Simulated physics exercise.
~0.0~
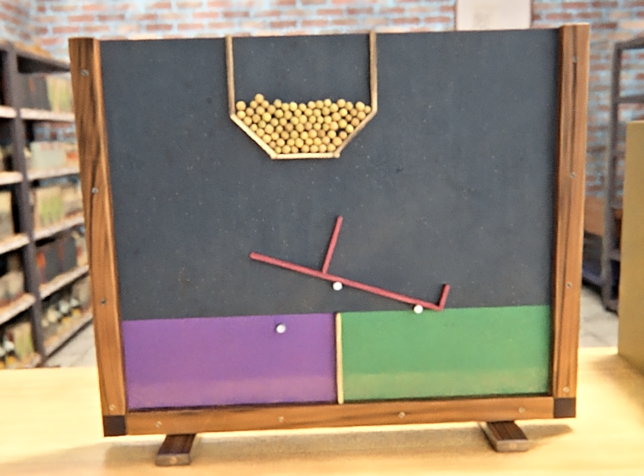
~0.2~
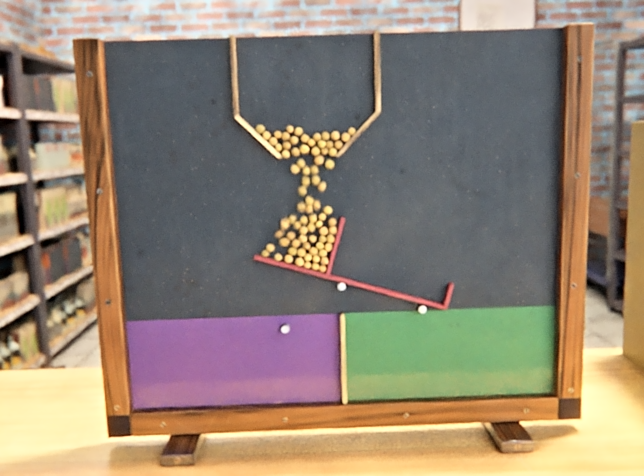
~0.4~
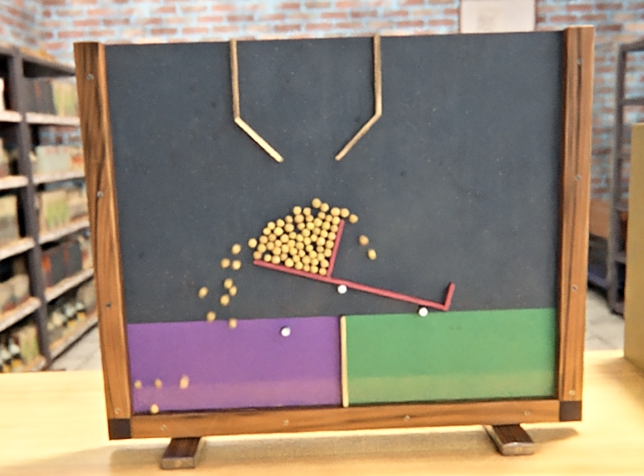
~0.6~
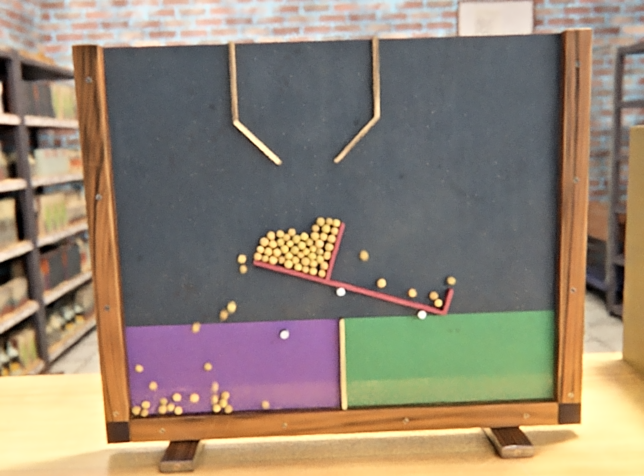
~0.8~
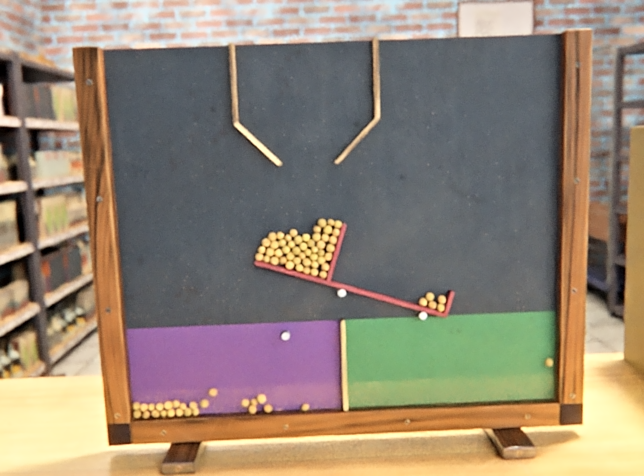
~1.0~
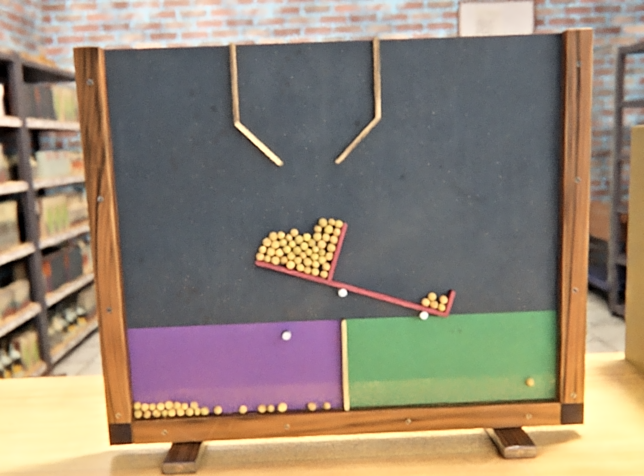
Pale wooden beads poured from the hopper onto the tilted red tray, where most piled up against its upright while some spilled left into the purple bin. A few tumbled right, mostly lodging at the tray's lower end, with one reaching the green bin.
